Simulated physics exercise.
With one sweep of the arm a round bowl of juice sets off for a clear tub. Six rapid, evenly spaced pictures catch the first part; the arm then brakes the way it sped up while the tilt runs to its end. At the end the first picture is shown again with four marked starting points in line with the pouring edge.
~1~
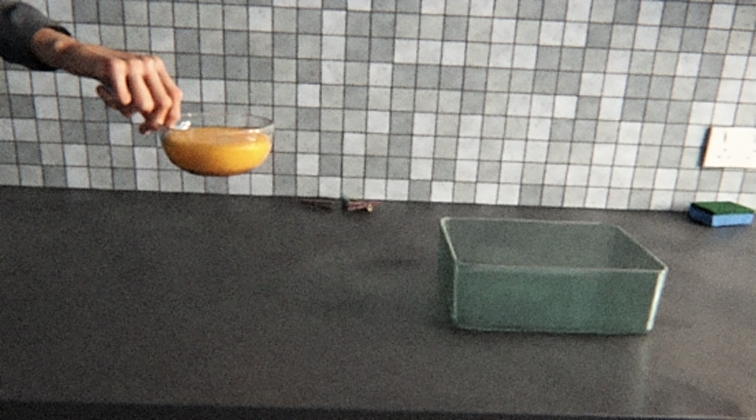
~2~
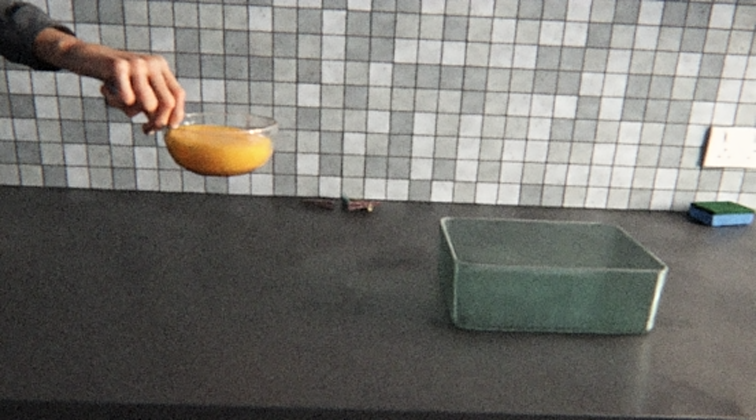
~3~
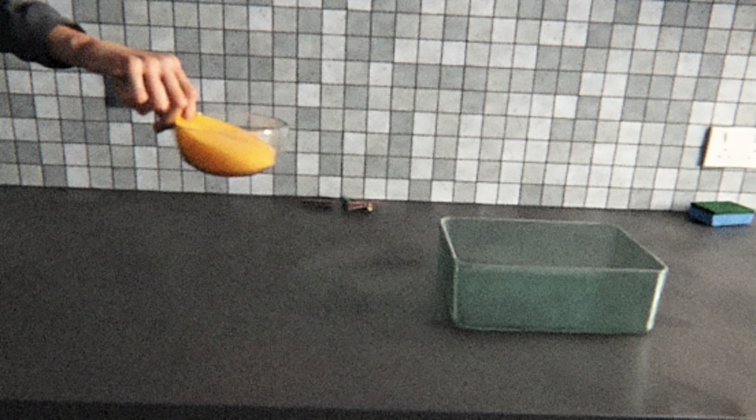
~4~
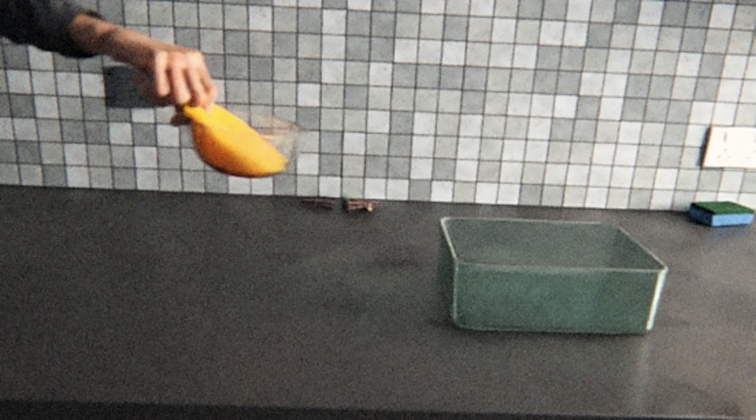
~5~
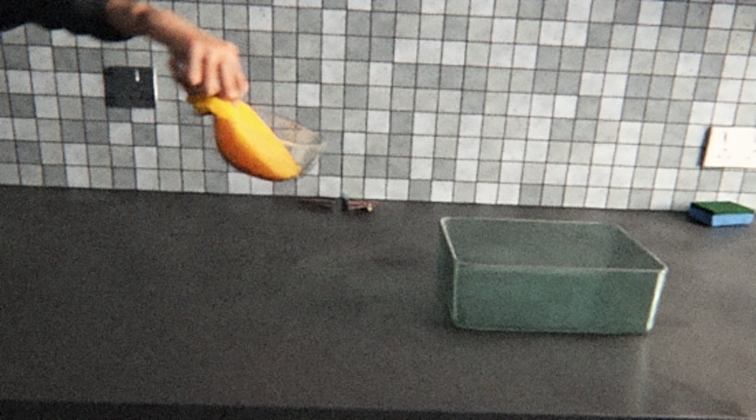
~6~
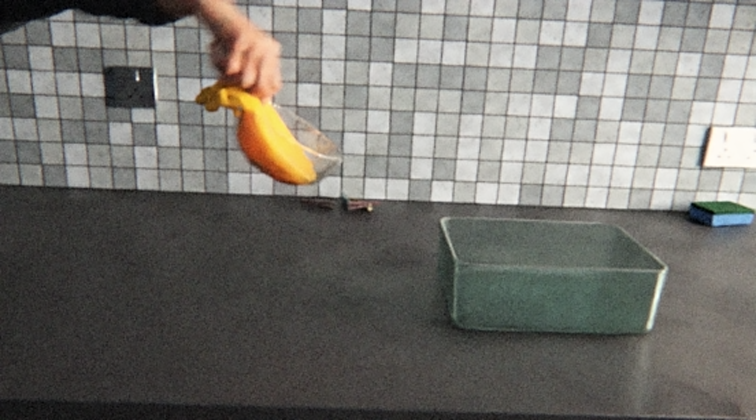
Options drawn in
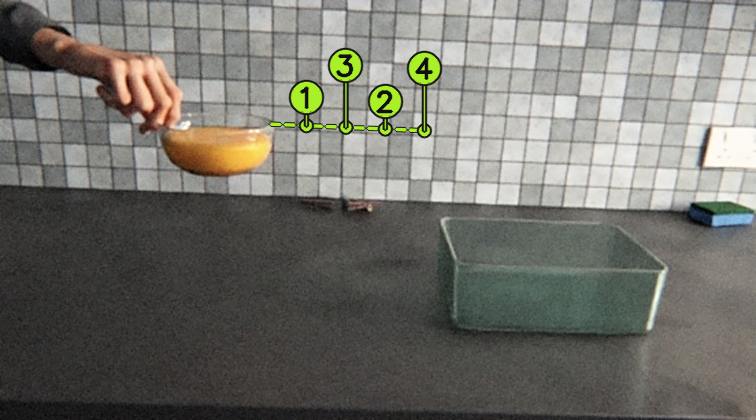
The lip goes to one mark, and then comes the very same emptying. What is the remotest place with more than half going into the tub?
3.
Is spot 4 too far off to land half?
No, that is safe.
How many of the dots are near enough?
Three of the four.
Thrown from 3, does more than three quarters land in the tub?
No, less.
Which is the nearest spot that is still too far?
It is 1.
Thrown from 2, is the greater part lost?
No.
On the marked copy, 1 at (306, 125); 2 at (385, 129); 3 at (345, 127); 4 at (424, 130).
Choosing 1, about 33 % lands in the tub, 64 % falls short and 3 % goes beside or beyond.
Choosing 2, about 71 % lands in the tub, 18 % falls short and 11 % goes beside or beyond.
Choosing 3, about 63 % lands in the tub, 29 % falls short and 8 % goes beside or beyond.
Choosing 4, about 79 % lands in the tub, 13 % falls short and 8 % goes beside or beyond.
